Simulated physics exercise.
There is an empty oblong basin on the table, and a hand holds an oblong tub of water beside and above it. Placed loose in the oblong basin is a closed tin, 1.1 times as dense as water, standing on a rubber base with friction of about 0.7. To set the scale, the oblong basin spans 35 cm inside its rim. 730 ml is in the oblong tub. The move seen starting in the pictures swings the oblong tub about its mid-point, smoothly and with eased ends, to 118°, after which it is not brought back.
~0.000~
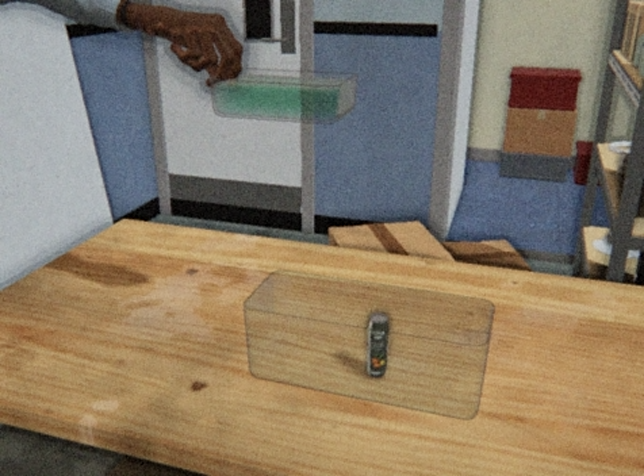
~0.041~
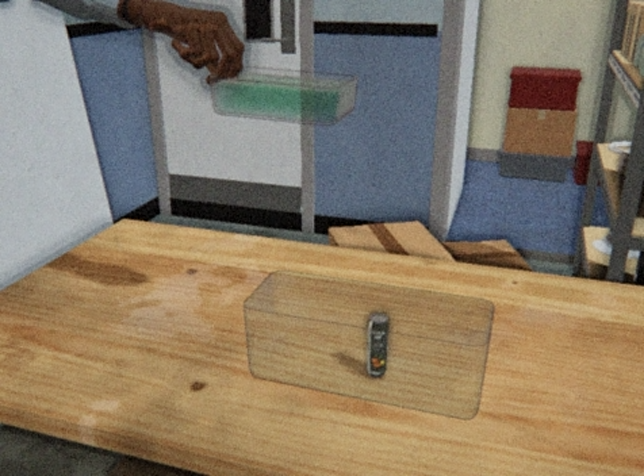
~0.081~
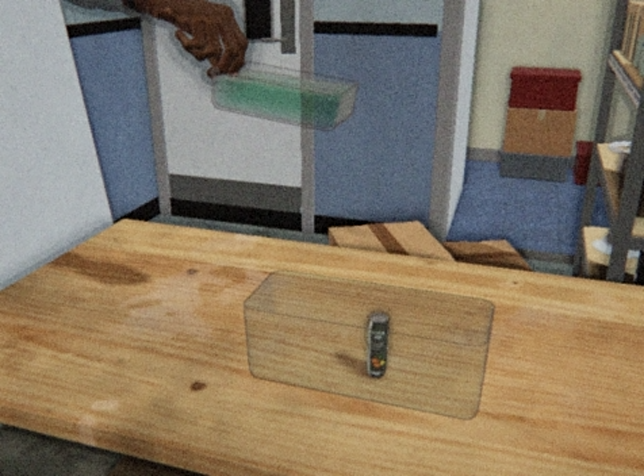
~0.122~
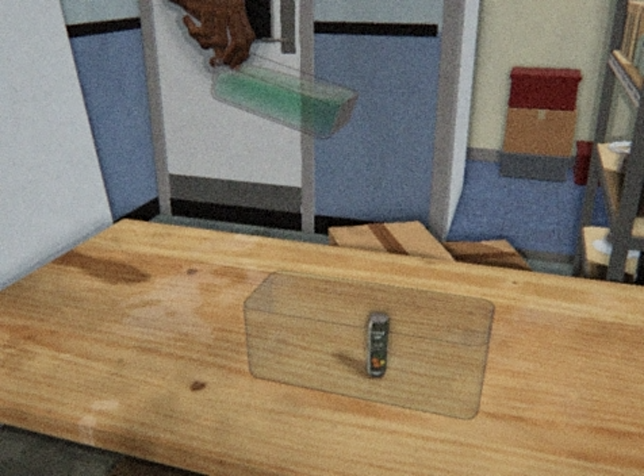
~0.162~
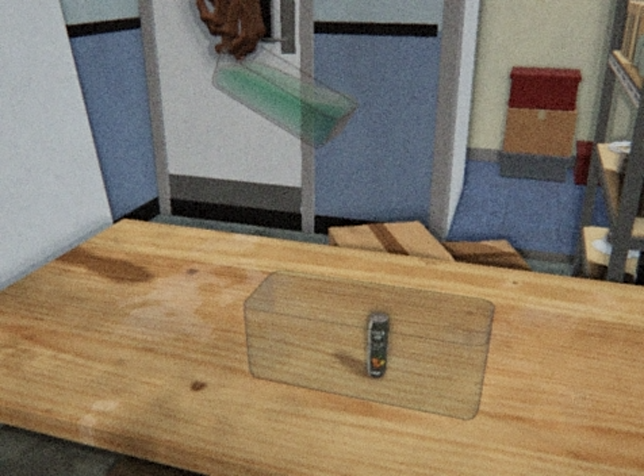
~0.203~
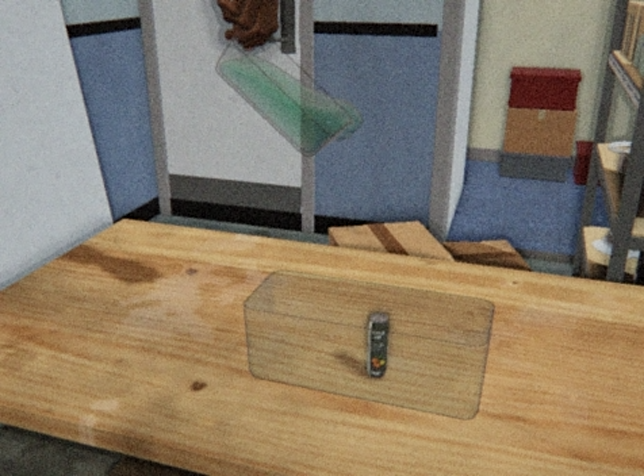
Above a wooden table, a hand steadily tilts a clear tub of green liquid downward to the right.
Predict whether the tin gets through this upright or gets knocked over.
Upright.
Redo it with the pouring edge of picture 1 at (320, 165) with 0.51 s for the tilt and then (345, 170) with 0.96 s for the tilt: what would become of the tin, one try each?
Run one: It tumbles. Run two: It does not tip.
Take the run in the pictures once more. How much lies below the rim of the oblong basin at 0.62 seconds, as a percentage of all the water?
The share is close to 72 percent.
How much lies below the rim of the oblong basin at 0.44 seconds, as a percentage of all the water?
16 %, give or take.
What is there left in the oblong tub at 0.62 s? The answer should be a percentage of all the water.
Close to 0 in a hundred.
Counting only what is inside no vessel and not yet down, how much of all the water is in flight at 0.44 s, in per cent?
Around 76 in a hundred.
By 0.44 s the tilt is 113° and 7 per cent is still to pour; the tin stands where it began.
By 0.62 s the tilt is 118° and 0 per cent is still to pour; the tin stands where it began.
By 0.81 s the tilt is 118° and 0 per cent is still to pour; the tin stands where it began.
By 1.01 s the tilt is 118° and 0 per cent is still to pour; the tin stands where it began.
At rest the tin stands where it began.
